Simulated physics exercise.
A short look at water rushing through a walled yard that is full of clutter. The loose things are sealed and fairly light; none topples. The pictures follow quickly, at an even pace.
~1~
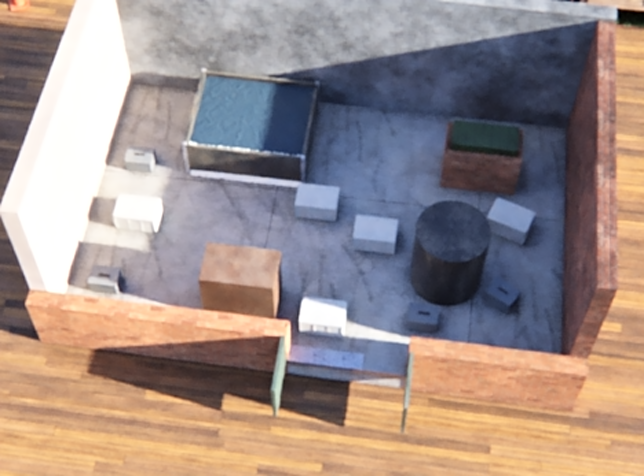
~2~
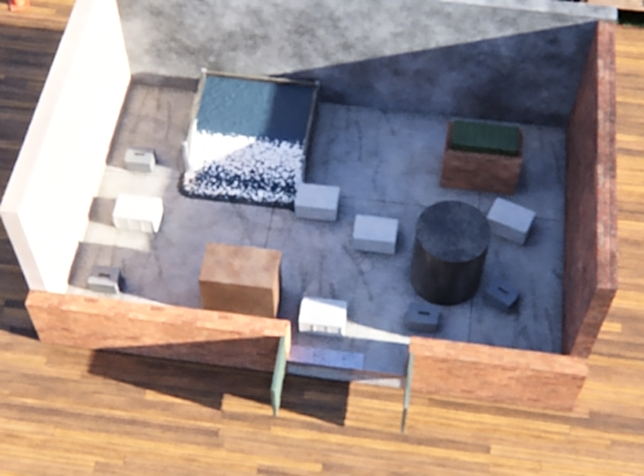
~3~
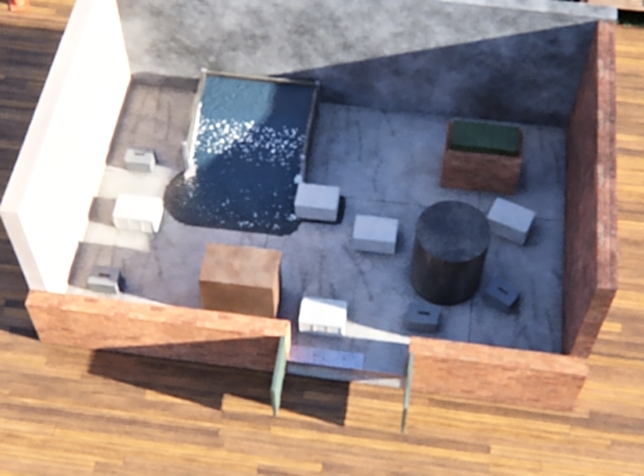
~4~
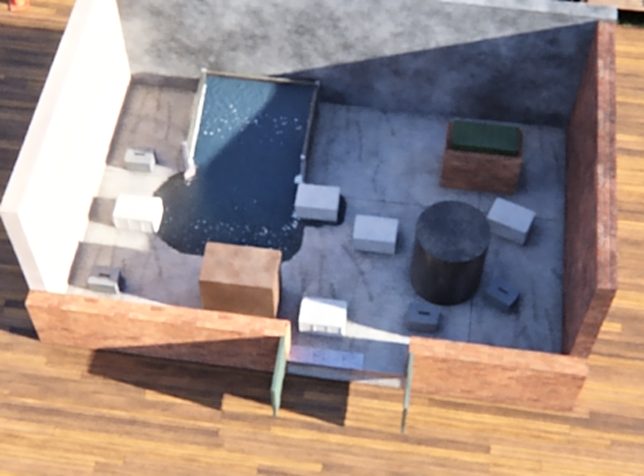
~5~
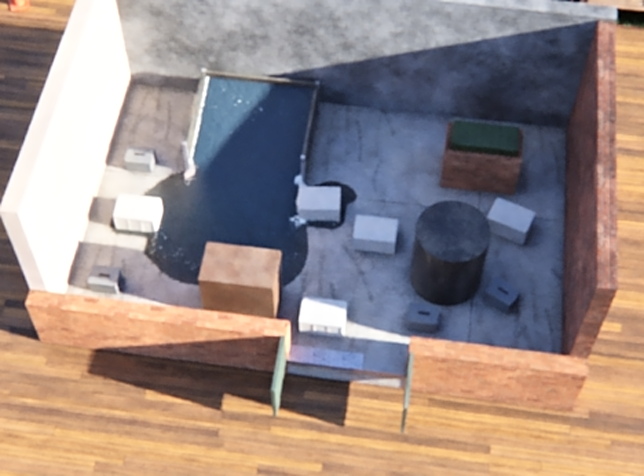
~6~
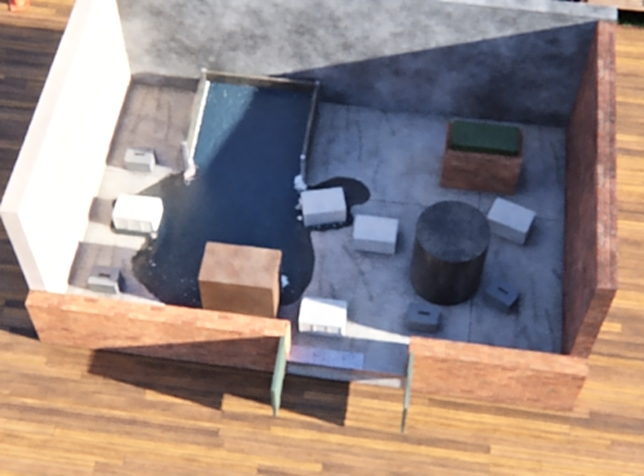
Dark water surging from an open-fronted tank in a walled yard, foaming white, then spreading around blocks and nudging a pale one slightly.
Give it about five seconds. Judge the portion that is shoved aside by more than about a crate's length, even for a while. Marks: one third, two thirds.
Share: Between one and two thirds.
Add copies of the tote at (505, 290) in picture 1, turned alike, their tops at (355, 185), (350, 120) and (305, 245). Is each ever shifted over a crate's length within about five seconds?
As listed: Never so far, never so far, moved that far.
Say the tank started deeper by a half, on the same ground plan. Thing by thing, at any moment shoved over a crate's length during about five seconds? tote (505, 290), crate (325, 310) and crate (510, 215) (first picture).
In that order: Short of that, shifted that much, no.
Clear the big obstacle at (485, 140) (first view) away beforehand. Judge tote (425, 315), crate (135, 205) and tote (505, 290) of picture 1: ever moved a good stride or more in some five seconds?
In turn: Moved that far, shifted that much, no.
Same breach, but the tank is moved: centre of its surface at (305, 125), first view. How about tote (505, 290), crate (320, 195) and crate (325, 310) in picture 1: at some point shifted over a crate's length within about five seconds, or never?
One after the other: Short of that, moved that far, pushed that far.
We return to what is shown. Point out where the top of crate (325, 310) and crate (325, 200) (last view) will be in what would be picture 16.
Near (320, 353) and (343, 218).
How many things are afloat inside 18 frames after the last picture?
I count 2.
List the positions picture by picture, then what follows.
The first frame shows a crate at (318, 196) rests on the ground; a crate at (137, 207), on the bottom; 0 of 10 have shifted.
The second frame shows a crate at (318, 196), on the bottom; a crate at (137, 207) rests on the ground; 0 of 10 have shifted.
The third frame shows a crate at (318, 196), on the bottom; a crate at (137, 207), on the bottom; 0 of 10 have shifted.
The fourth frame shows a crate at (318, 197), on the bottom; a crate at (137, 207) rests on the ground; 0 of 10 have shifted.
The fifth frame shows a crate at (320, 198), on the bottom, close to its start; a crate at (137, 207), on the bottom; 0 of 10 have shifted.
The sixth frame shows a crate at (324, 201) rests on the ground, close to its start; a crate at (137, 207), on the bottom; 1 of 10 have shifted.
A moment on, 0 of 10 are well off their spots; 0 afloat.
Next, 3 of 10 are well off their spots; 2 afloat.
Later, 4 of 10 are well off their spots; 2 afloat.
In the end, 6 of 10 are well off their spots, and 6 have been at some point; 3 afloat.
